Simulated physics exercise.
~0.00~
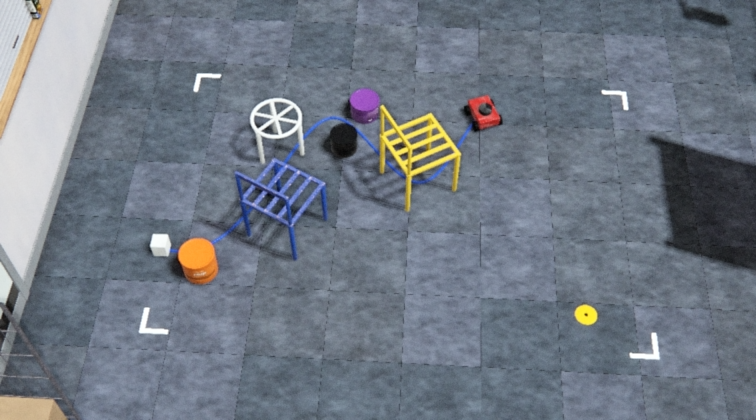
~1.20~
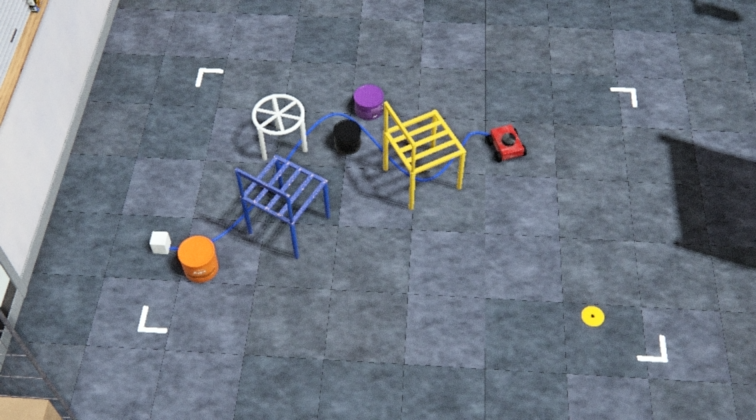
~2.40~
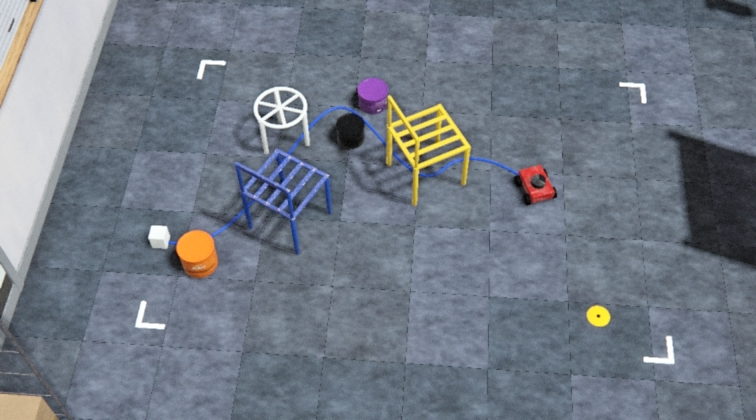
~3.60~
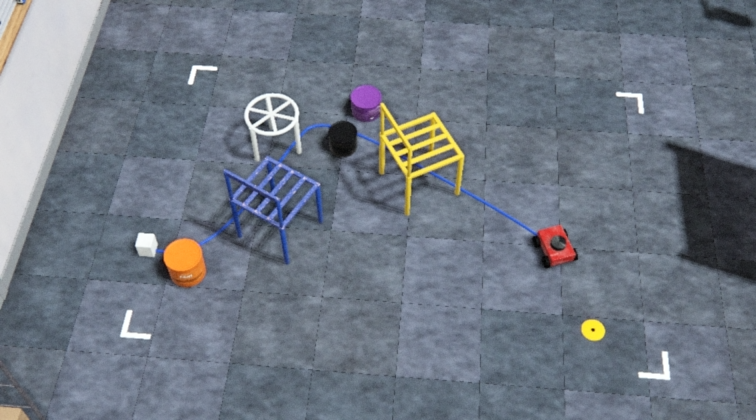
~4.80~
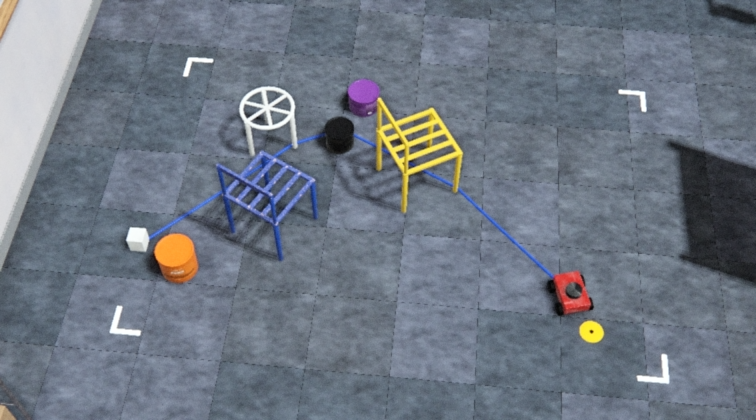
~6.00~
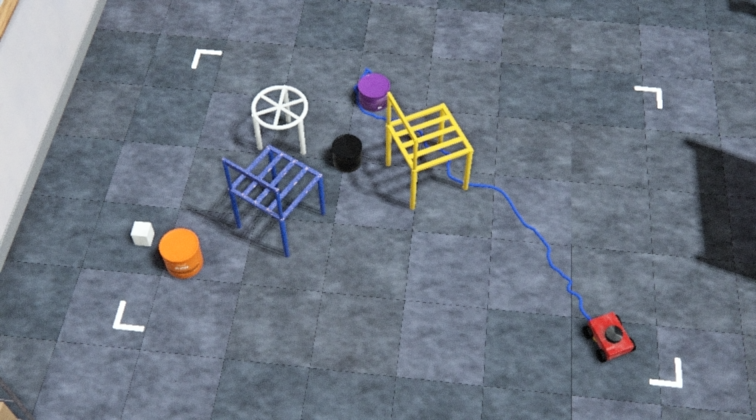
A small red cart trails a blue lead across a grey tiled floor marked by white corner brackets, seen from high above as the view drifts slightly. The lead winds from a white block at the left past an orange bin, blue chair, white stool, black bin, purple bin and yellow chair. The cart rolls right and down from the upper right, drawing the lead straighter toward the yellow mark. It passes over the mark as the lead pulls free of the block. Finally, the cart sits near the lower-right corner, the loose lead wavy behind it and the black bin slightly shifted.
